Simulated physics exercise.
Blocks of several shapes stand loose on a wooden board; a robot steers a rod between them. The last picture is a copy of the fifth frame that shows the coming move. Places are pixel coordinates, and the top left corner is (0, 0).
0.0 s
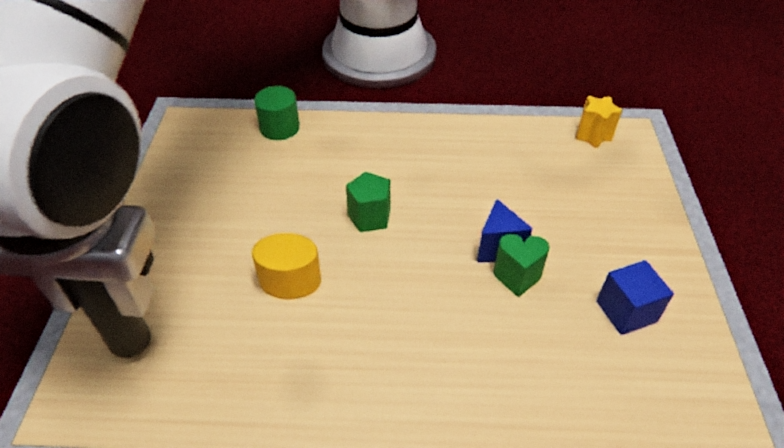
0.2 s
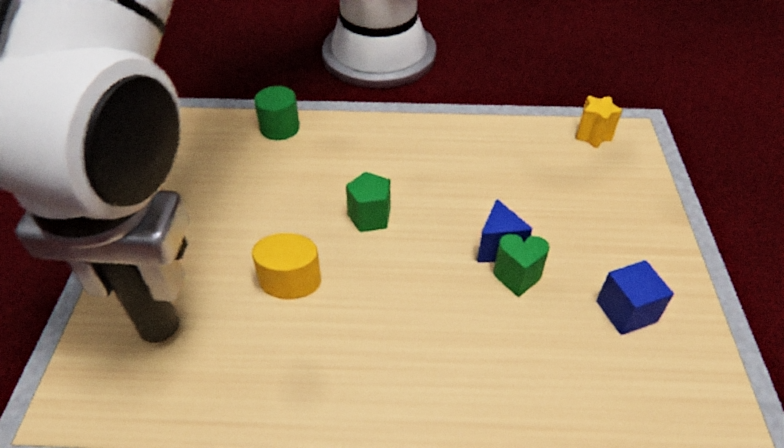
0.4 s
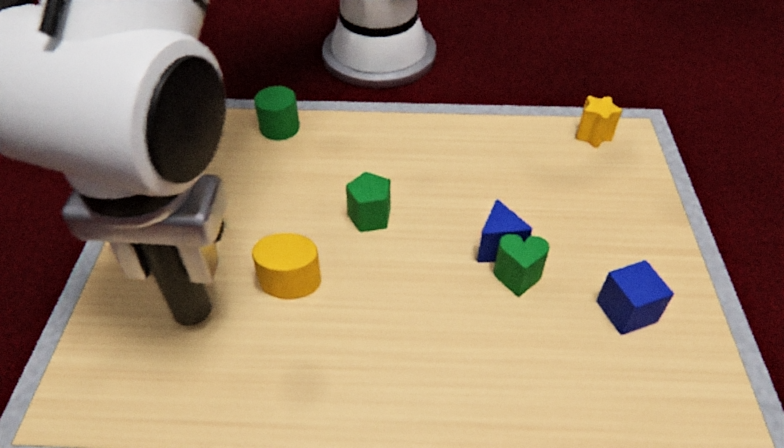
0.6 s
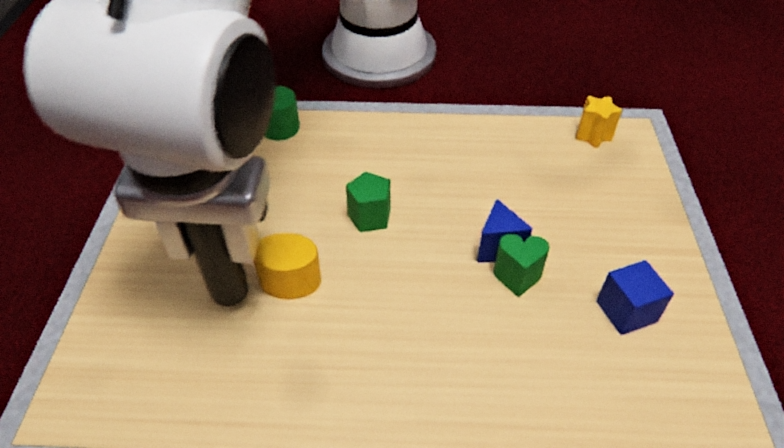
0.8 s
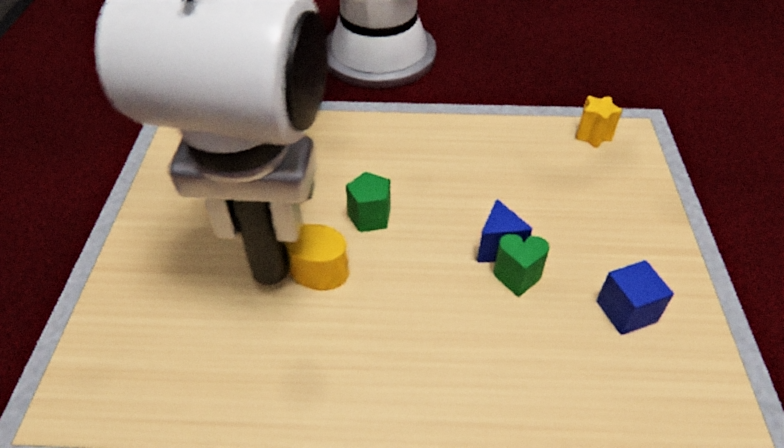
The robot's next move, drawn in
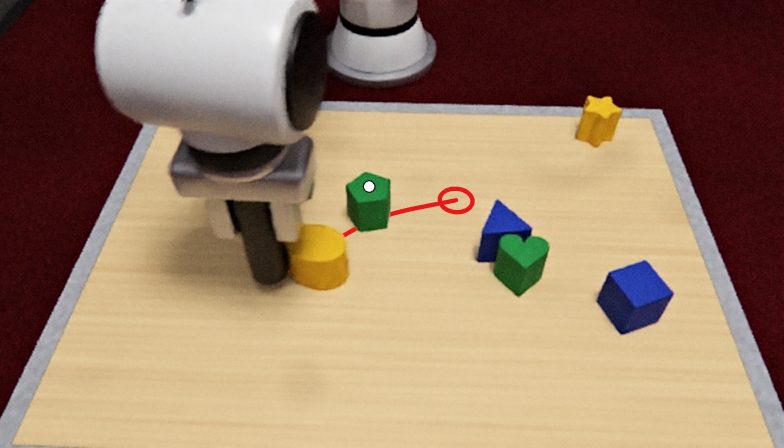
At the start, a robot arm holds a dark rod at the left side of a wooden board scattered with yellow, green and blue blocks. The rod moves right and slightly away toward the yellow oval block, then nudges it a short way to the right while the other blocks stay still.
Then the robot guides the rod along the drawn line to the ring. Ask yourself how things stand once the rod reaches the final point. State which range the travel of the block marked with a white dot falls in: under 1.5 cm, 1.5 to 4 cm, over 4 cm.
It slides well over 4 cm.
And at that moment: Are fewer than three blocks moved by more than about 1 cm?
My answer is yes.
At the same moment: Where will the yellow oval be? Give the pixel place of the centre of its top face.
At the end it should sit near (371, 230).
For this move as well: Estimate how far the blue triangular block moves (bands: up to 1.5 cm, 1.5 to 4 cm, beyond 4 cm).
Result: Under 1.5 cm.
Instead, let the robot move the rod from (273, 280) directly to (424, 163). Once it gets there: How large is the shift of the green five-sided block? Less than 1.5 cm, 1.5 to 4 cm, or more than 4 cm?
Above 4 cm.
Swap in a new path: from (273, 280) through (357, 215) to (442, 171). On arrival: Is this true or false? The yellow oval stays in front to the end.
False - the claim does not hold.
The line goes from (273, 280) via (361, 226), ending at (456, 200); the dot is on the green five-sided block.
On the path given first. One third of the way, rod at (332, 233); yellow oval at (366, 230), turned 75° clockwise.
Two thirds of the way, rod at (392, 205); yellow oval at (371, 230), turned 90° clockwise; green five-sided block at (406, 160), turned 50° anticlockwise.
At the end, rod at (457, 191); yellow oval at (371, 230), turned 90° clockwise; green five-sided block at (414, 152), turned 75° anticlockwise; blue triangular block unmoved.
